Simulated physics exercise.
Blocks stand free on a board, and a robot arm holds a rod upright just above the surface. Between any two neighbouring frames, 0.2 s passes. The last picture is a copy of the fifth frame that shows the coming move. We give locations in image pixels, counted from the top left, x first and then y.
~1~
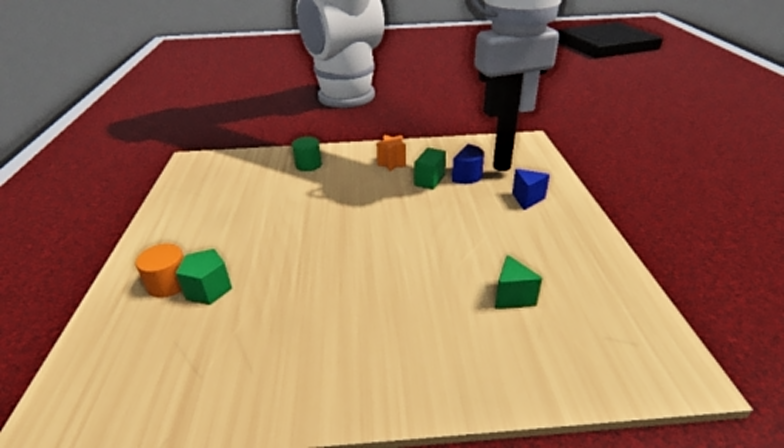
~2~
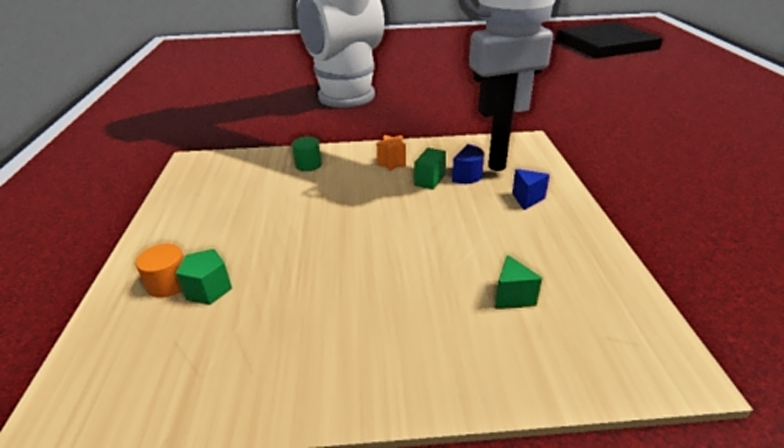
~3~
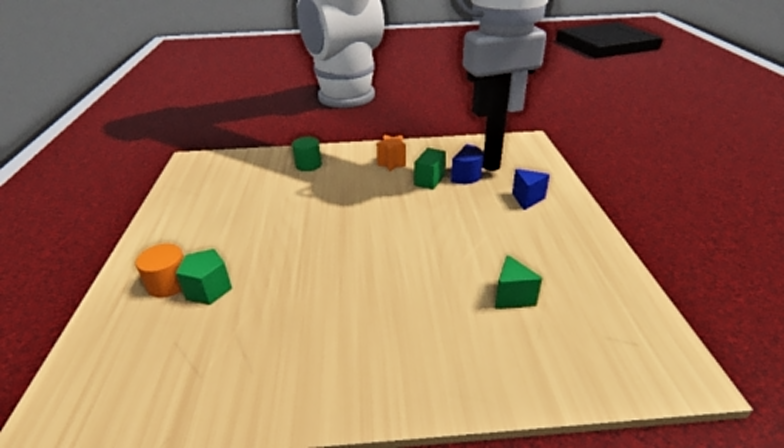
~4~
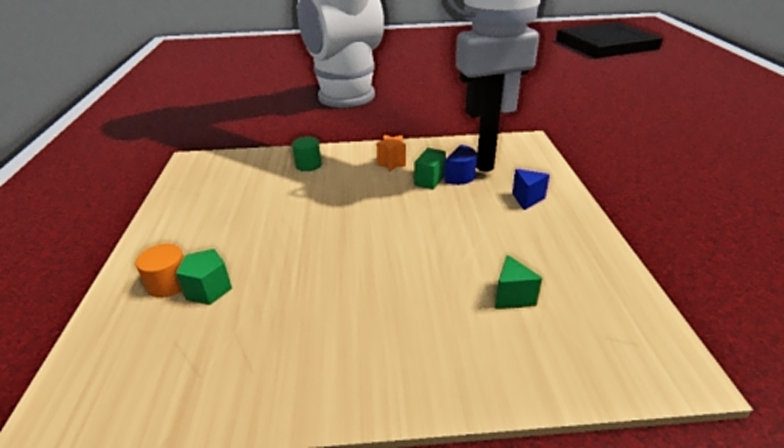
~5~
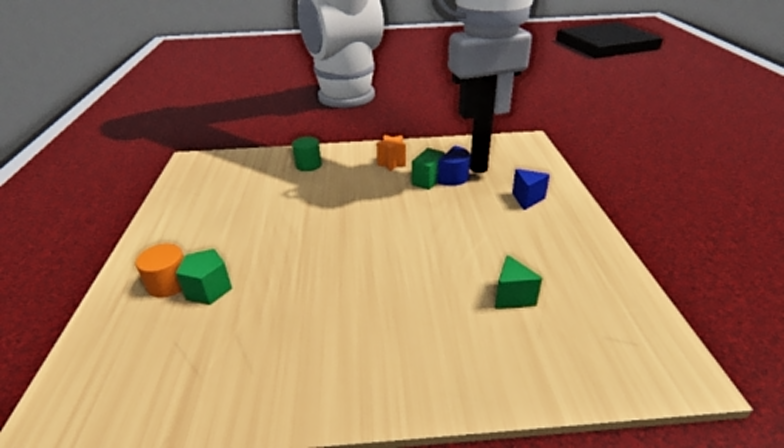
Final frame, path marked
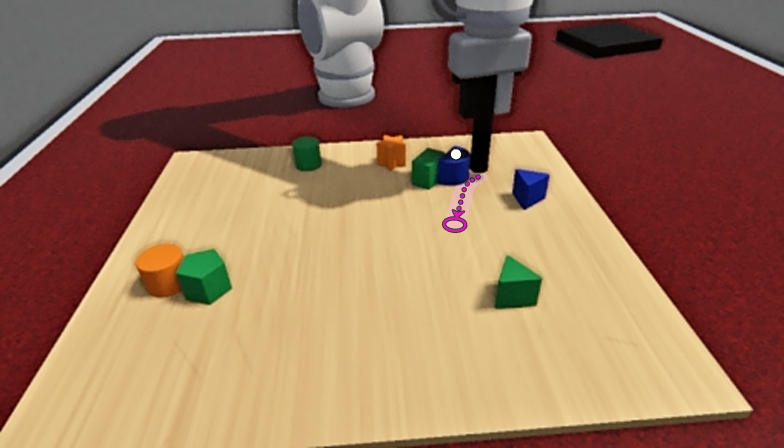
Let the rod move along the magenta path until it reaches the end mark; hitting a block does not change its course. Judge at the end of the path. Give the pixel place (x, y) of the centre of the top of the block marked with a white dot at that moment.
By then it is at (444, 158).
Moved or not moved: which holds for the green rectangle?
It ends up somewhere else.
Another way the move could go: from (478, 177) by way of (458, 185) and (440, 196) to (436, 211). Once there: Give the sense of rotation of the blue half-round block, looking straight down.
Viewed from above: Clockwise.
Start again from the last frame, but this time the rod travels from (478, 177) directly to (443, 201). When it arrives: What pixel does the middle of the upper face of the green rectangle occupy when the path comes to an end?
I'd place it at (413, 155), taking the centre of its top.
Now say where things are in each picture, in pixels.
The first frame shows tip of the rod at (502, 167), middles of tops, green rectangle at (431, 156), blue half-round block at (470, 152), blue triangular block at (531, 175).
The second frame shows rod at (497, 167), nothing pushed.
The third frame shows rod at (491, 167), nothing pushed.
The fourth frame shows rod at (485, 168), blue half-round block at (463, 153).
The fifth frame shows rod at (479, 169), green rectangle at (429, 156), blue half-round block at (456, 154), blue triangular block at (531, 175).
The line goes from (478, 177) through (464, 190) and (460, 206) to (455, 224); the dot is on the blue half-round block.
The first path, step by step. One third of the way, rod at (465, 182); green rectangle at (417, 156), turned 15° clockwise; blue half-round block at (444, 158), turned 15° clockwise.
Two thirds of the way, rod at (460, 199); green rectangle at (417, 156), turned 15° clockwise; blue half-round block at (444, 158), turned 15° clockwise.
At the end, rod at (455, 216); green rectangle at (417, 156), turned 15° clockwise; blue half-round block at (444, 158), turned 15° clockwise; blue triangular block unmoved.
